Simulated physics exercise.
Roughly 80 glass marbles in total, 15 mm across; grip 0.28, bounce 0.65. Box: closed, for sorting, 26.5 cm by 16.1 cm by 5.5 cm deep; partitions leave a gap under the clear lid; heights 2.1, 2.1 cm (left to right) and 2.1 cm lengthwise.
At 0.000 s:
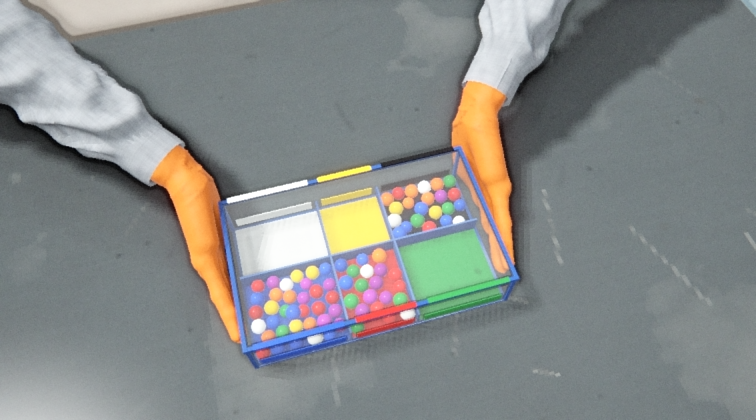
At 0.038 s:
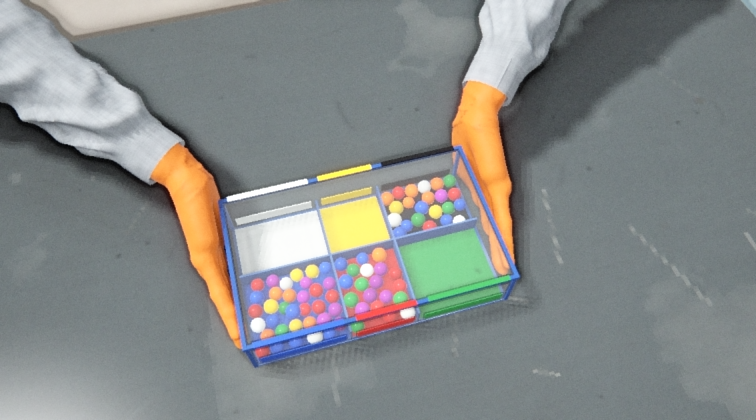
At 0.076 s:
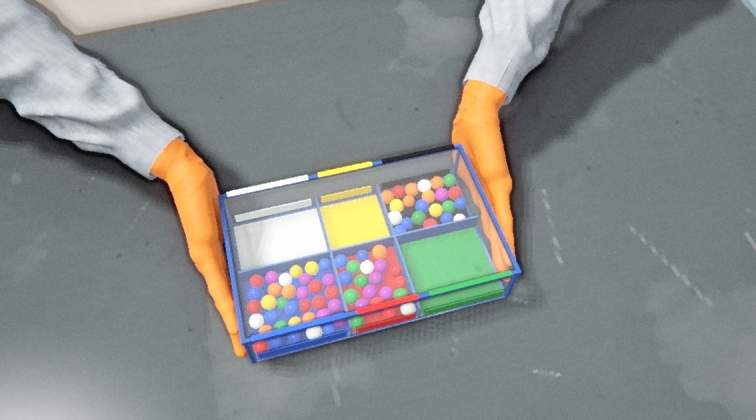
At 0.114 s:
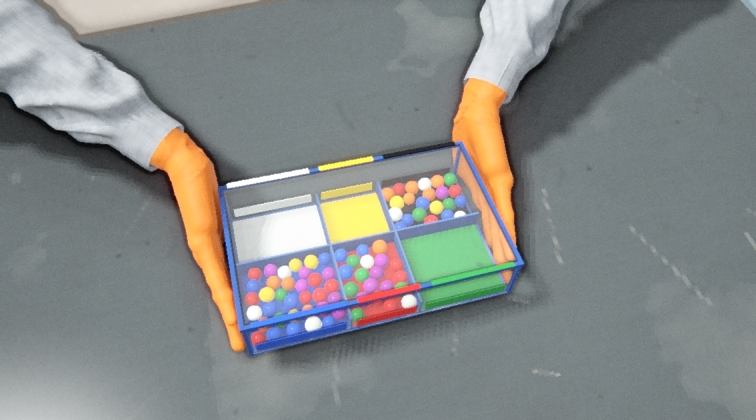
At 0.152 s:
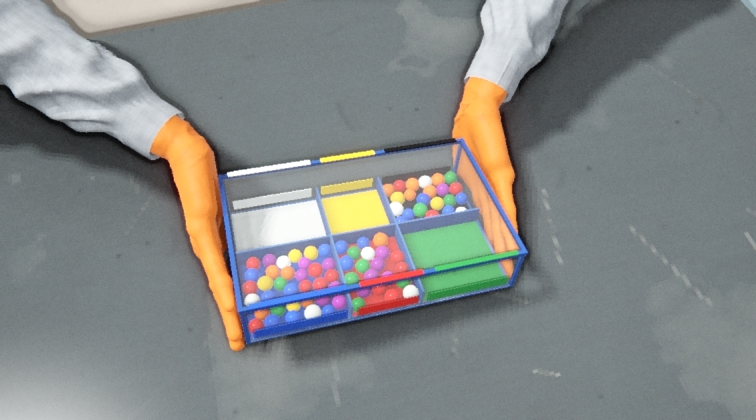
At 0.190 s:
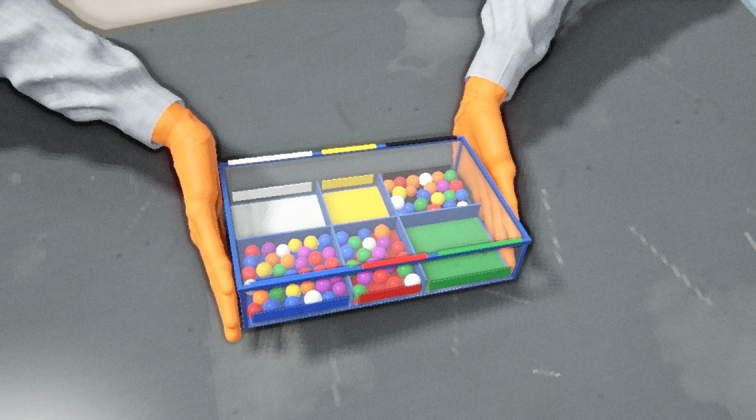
On a scuffed gray surface, two orange-gloved hands hold a clear, blue-edged box divided into six compartments, three containing multicolored balls. The hands gradually tilt the box, its near side rising slightly at first and then further, exposing more of the front wall while the balls stay grouped in their compartments.
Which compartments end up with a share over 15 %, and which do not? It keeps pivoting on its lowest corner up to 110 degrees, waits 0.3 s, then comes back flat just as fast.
Red not over, blue not over, green not over, yellow over, white not over, black over.
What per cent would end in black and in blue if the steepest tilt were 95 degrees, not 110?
Result - black 70 percent, blue 0 percent.
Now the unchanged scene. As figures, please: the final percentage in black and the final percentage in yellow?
Black: 75; yellow: 25.
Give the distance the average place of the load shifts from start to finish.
I'd put the distance at roughly 10.0 cm.
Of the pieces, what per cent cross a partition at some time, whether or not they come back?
The share is close to 70 percent.
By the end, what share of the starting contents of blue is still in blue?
Around 0 %.
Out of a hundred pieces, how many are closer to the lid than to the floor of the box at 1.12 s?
Around 70 %.
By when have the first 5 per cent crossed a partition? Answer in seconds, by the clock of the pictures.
Somewhere near 0.95 s.
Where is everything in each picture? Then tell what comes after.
Box tilt 0 degrees, front corners at (247, 348) and (514, 277); red 25 %, blue 45 %, black 30 %, in the first frame.
Box tilt 1 degrees, front corners at (247, 346) and (514, 276), in the second frame.
Box tilt 3 degrees, front corners at (246, 340) and (516, 271), lowest corner right back, in the third frame.
Box tilt 7 degrees, front corners at (244, 327) and (518, 263), lowest corner right back, in the fourth frame.
Box tilt 12 degrees, front corners at (243, 309) and (522, 252), lowest corner right back, in the fifth frame.
Box tilt 17 degrees, front corners at (242, 287) and (526, 240), lowest corner right back; red 25 %, blue 45 %, black 30 %. The box's pace is about 130 degrees a second, in the sixth frame.
After 1.12 s, tilt 110 degrees; yellow 25 %, white 10 %, black 65 %.
After 1.74 s, tilt 58 degrees; yellow 25 %, black 75 %.
After 2.40 s, tilt 0 degrees; yellow 25 %, black 75 %.
By 3.1 s all is still; red 0 %, blue 0 %, green 0 %, yellow 25 %, white 0 %, black 75 %.
